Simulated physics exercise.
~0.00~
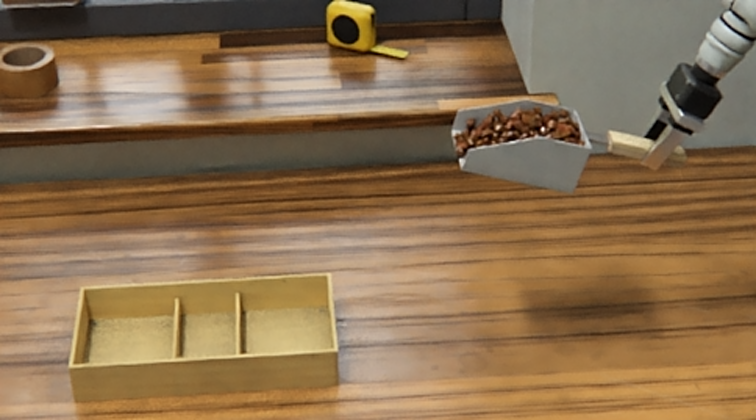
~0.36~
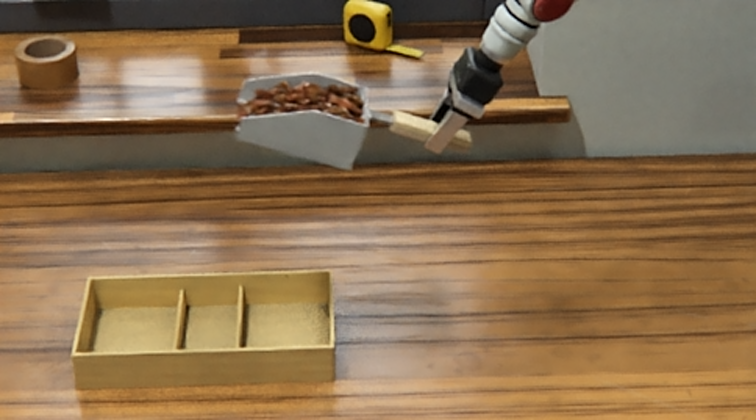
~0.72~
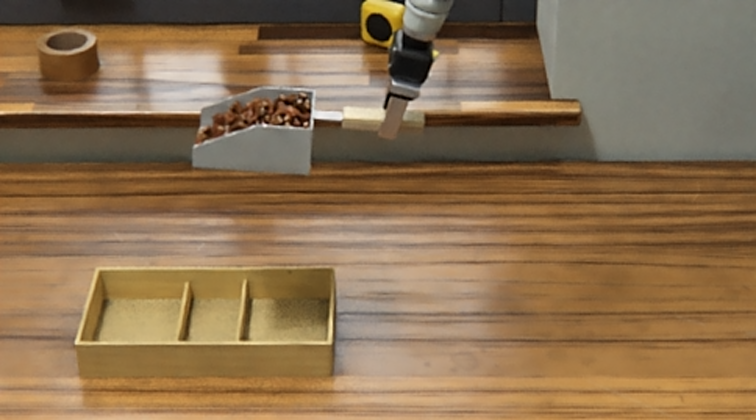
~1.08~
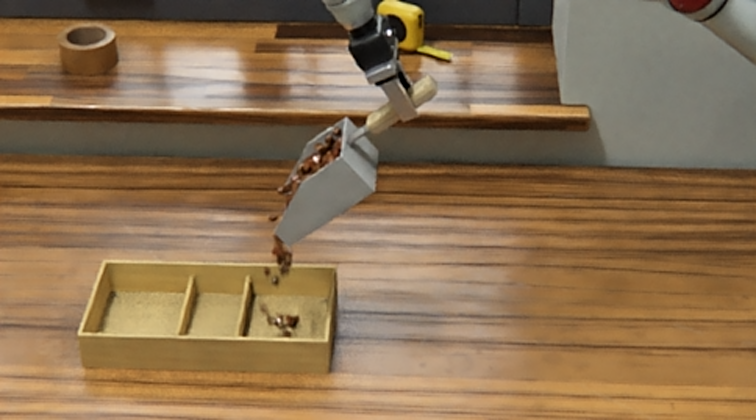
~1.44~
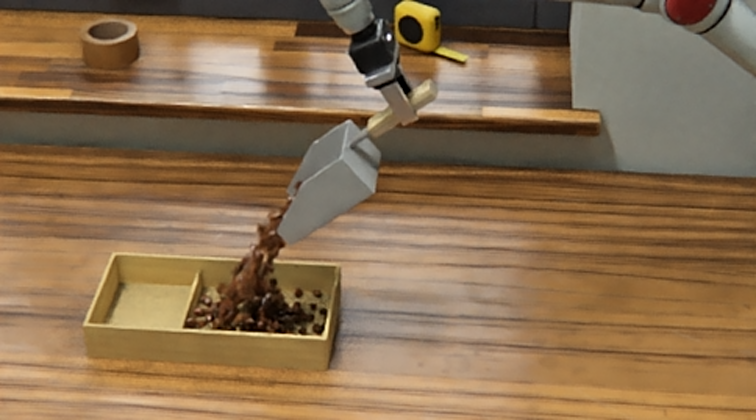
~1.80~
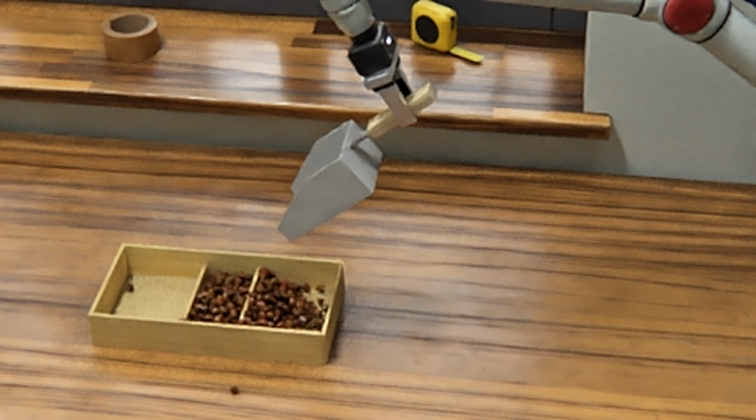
On a wooden table, a robot arm carried a scoop of brown pellets left toward a divided box, tipped it forward and poured them out until it was empty, filling the right and middle parts while one stray pellet lay in front.
